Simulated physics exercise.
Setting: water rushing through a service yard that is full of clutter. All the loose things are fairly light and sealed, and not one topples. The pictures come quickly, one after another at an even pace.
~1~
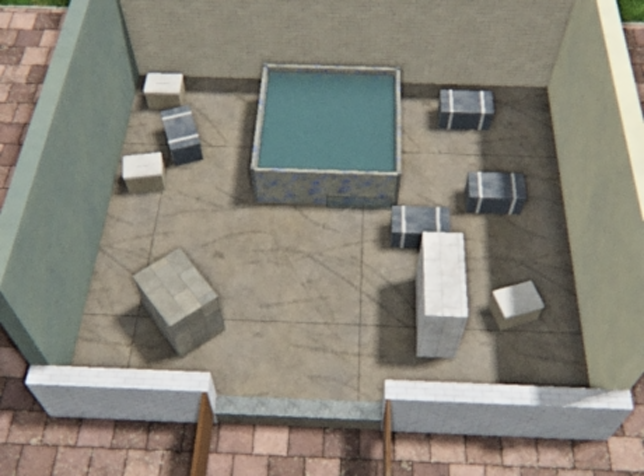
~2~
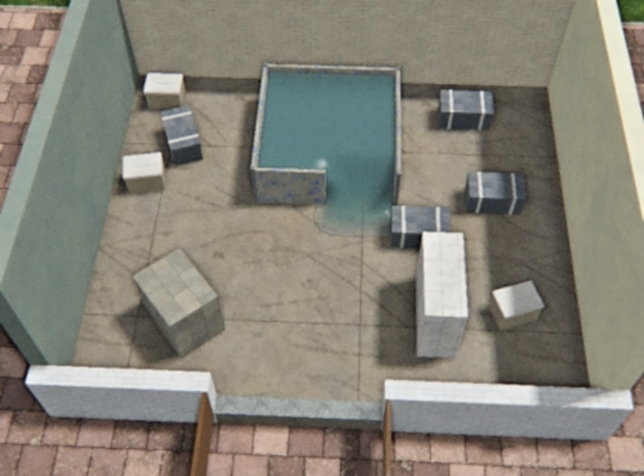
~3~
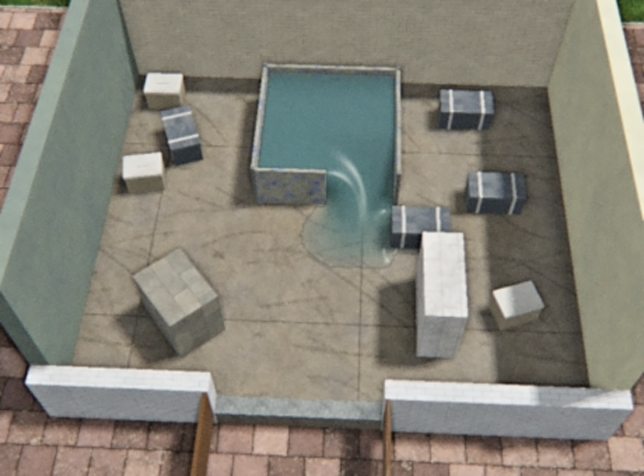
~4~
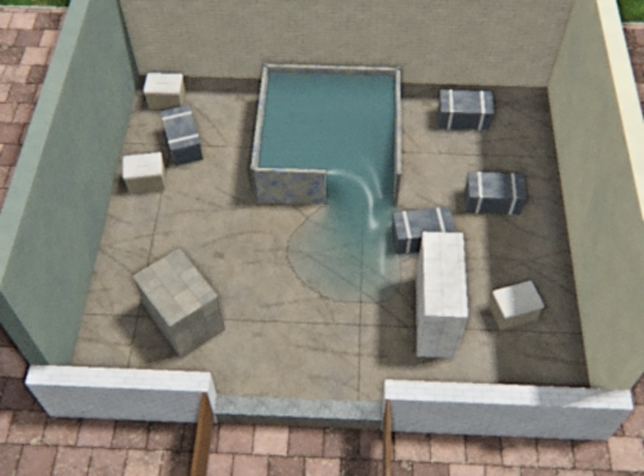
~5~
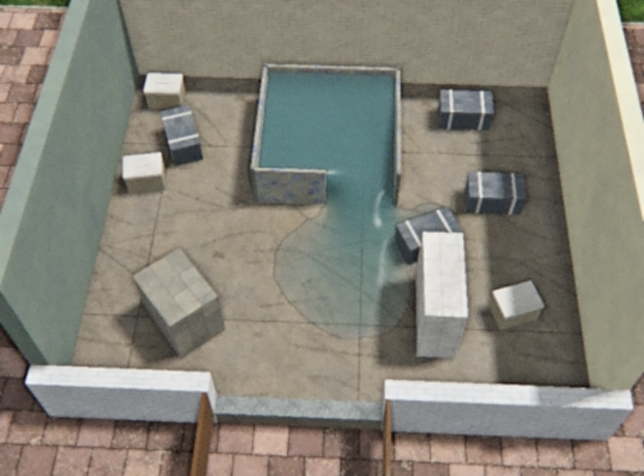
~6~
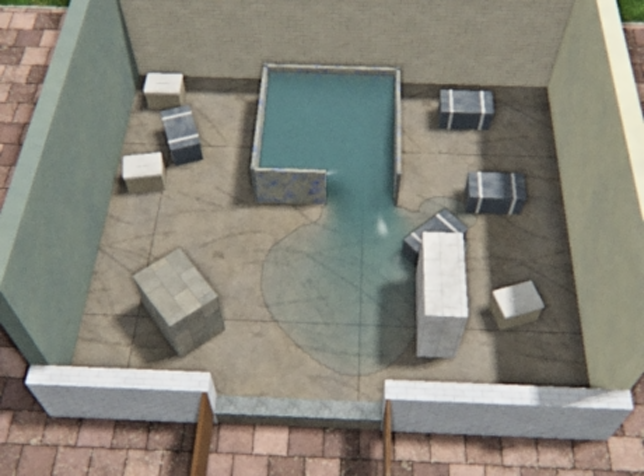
A walled yard with a stained concrete floor, bordered by reddish paving, is seen from high above by a still camera. A raised tank of teal water stands at the back, with pale blocks and dark, white-banded boxes on both sides and a grey-brown block at front left. The tank's front opens at right, water pours out and spreads forward across the floor, and the nearest dark box shifts and turns slightly beside the tall white block.
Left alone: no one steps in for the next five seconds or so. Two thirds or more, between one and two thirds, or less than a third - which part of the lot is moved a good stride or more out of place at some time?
Below a third.
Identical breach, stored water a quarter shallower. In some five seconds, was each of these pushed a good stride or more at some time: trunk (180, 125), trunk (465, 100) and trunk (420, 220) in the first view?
In the order asked: Below that distance, below that distance and over that distance.
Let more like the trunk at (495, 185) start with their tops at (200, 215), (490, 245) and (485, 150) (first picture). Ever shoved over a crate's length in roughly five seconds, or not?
Listed in order: Hardly budges, displaced, then hardly budges.
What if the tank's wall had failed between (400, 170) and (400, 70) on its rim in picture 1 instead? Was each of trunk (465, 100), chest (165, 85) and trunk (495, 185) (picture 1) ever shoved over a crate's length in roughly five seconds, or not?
Taking them in order, displaced that much, less than that, displaced that much.
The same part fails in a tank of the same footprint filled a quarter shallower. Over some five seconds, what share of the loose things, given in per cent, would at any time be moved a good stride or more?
10 in a hundred, or close to it.
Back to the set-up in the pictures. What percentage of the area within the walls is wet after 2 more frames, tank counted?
30 per cent.
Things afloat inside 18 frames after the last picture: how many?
The count comes to 1.
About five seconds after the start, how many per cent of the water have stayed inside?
68 %.
A moment on, 1 of 7 are well off their spots; 0 afloat.
Next, 1 of 7 are well off their spots; 0 afloat.
Later, 1 of 7 are well off their spots; 1 afloat.
In the end, 1 of 7 are well off their spots, and 1 have been at some point; 0 afloat.
